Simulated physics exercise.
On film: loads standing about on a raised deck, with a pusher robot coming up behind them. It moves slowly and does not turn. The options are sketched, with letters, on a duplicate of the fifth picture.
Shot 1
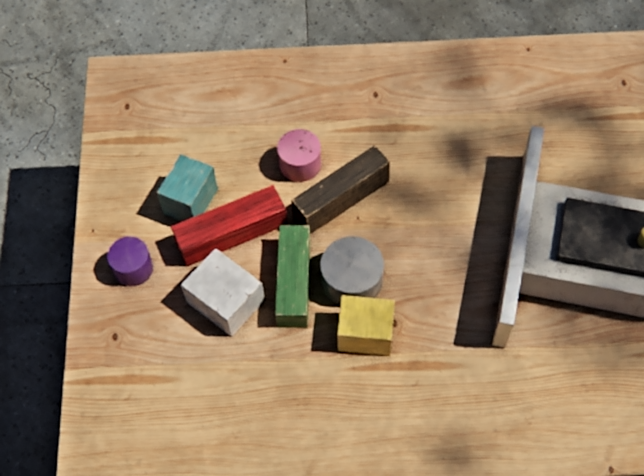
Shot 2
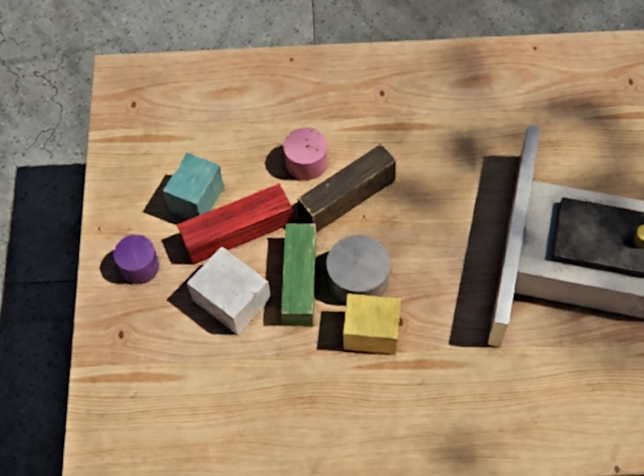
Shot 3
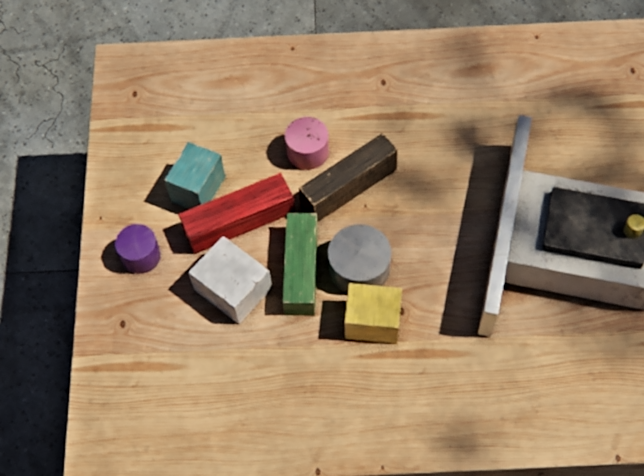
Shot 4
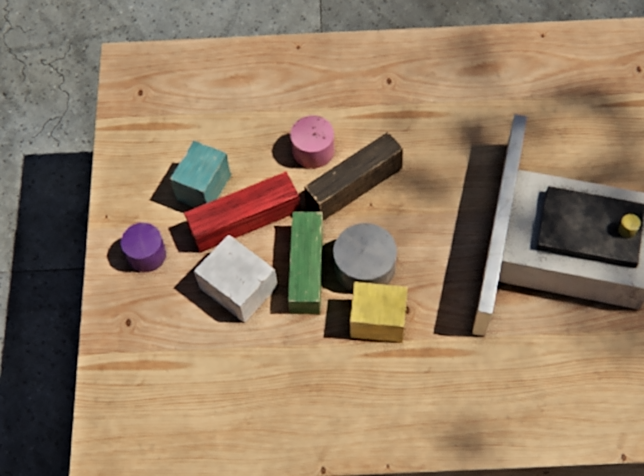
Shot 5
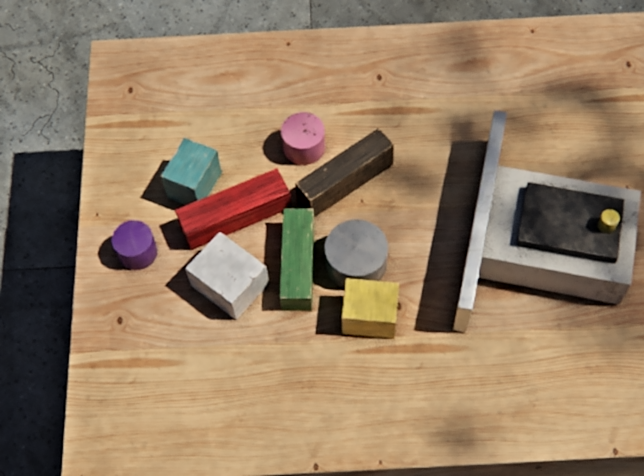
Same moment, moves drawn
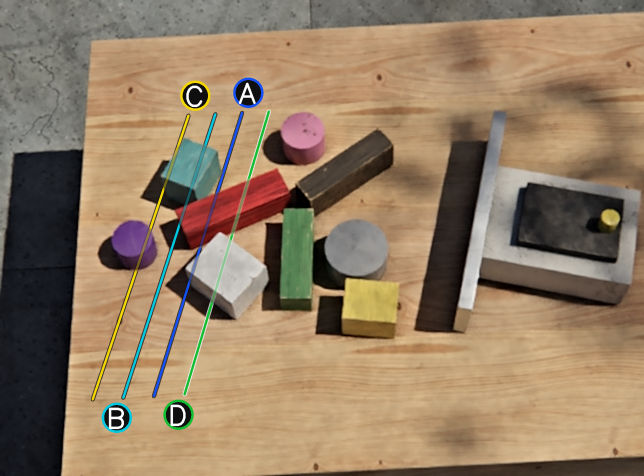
A pale wooden deck with a grey concrete floor beyond its edge is seen from high above. On the left and centre stand a turquoise crate, purple, pink and grey canisters, red, black and green bars, and white and yellow blocks, with a grey robot with an upright front plate at right. The robot creeps left without turning, the loads stay put, and the camera shifts slightly.
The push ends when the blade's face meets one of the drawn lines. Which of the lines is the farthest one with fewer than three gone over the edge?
As far as mark B.
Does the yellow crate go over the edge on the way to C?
No.
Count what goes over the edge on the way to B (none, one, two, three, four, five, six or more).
By then, two.
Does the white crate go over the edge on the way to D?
No.
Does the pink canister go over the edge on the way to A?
No.
On the copy, A at (201, 245); B at (172, 246); C at (144, 248); D at (229, 243).
On B. First, robot (449, 226); yellow crate (317, 309); black bar (336, 174).
Then, robot (335, 232); purple canister (122, 239); white crate (122, 282).
Finally, robot (247, 236); white crate over the edge; purple canister over the edge; two fallen.
By contrast, A is within the limit but short; C drops three; D is within the limit but short.
